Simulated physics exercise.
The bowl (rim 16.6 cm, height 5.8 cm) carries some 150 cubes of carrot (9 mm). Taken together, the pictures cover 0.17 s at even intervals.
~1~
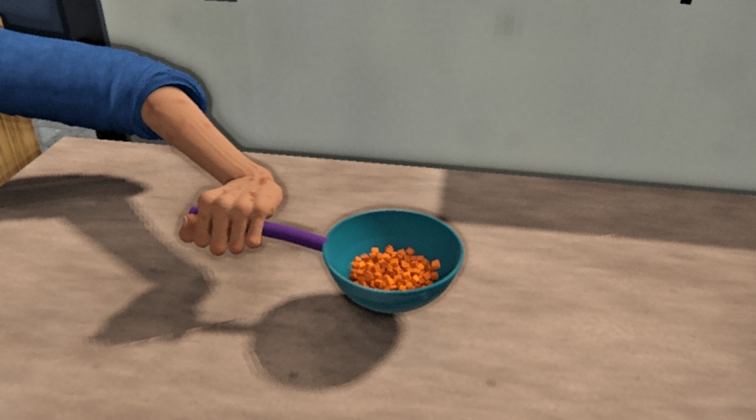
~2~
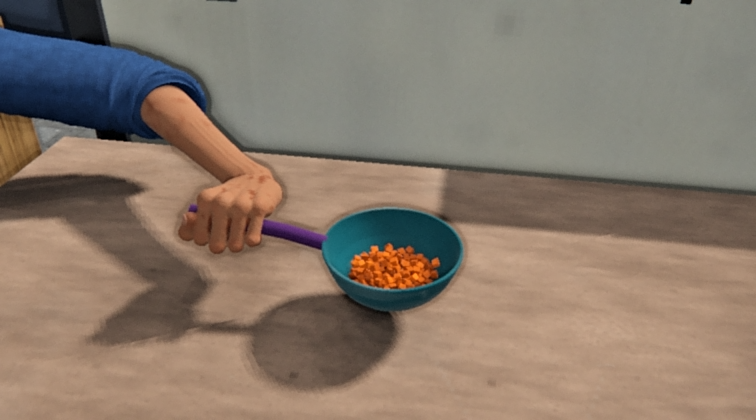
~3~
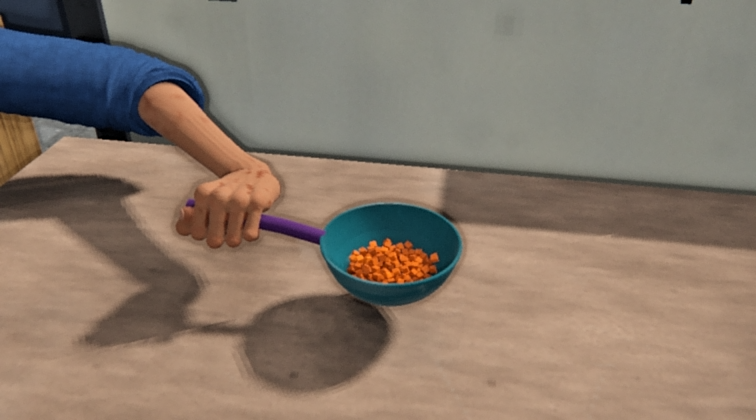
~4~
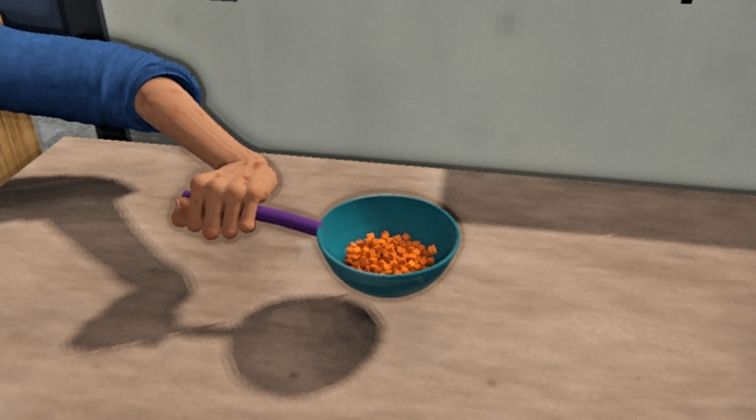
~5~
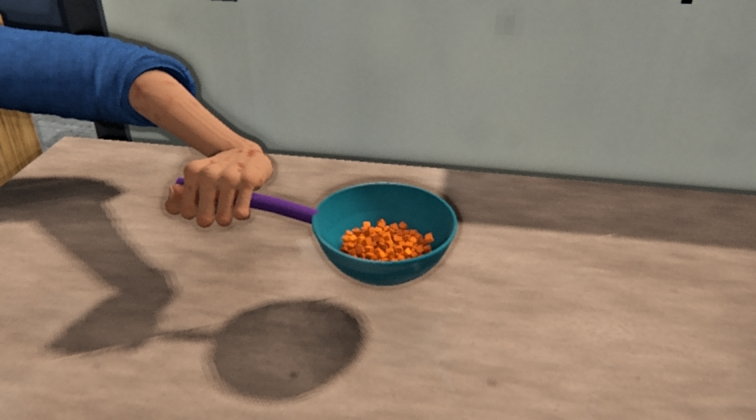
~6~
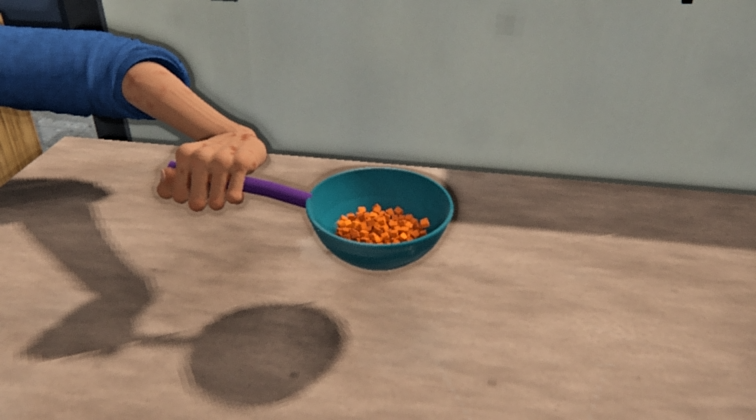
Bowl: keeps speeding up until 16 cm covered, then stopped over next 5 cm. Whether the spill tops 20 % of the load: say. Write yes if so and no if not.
I write no.
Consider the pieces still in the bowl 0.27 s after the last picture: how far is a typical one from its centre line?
Value: About 4.5 cm.
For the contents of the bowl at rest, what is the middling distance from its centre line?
Around 4.5 cm.
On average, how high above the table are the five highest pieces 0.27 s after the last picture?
About 29 cm.
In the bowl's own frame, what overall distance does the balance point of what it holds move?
About 3.0 cm.
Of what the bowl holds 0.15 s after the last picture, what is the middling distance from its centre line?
Distance: Roughly 3.5 cm.
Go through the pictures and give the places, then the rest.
Bowl at (391, 297); tilt 0 degrees; moved 0.0 cm; top of the load at (389, 253), in the first frame.
Bowl at (391, 295); tilt 0 degrees; moved 0.2 cm; top of the load at (388, 251), in the second frame.
Bowl at (390, 290); tilt 0 degrees; moved 1.0 cm; top of the load at (387, 247), in the third frame.
Bowl at (387, 281); tilt 0 degrees; moved 2.3 cm; top of the load at (398, 239), in the fourth frame.
Bowl at (383, 267); tilt 0 degrees; moved 4.1 cm; top of the load at (394, 227), in the fifth frame.
Bowl at (379, 251); tilt 0 degrees; moved 6.4 cm; top of the load at (390, 212), in the sixth frame.
Then, 0.15 s after the last picture, bowl 100 %; middle of the pieces not yet landed near (339, 125).
Then, 0.27 s after the last picture, bowl 100 %; middle of the pieces not yet landed near (312, 116).
Then, 0.39 s after the last picture, bowl 100 %; middle of the pieces not yet landed near (316, 121).
Then, 0.50 s after the last picture, bowl 100 %; middle of the pieces not yet landed near (317, 122).
In the end, bowl 100 %.
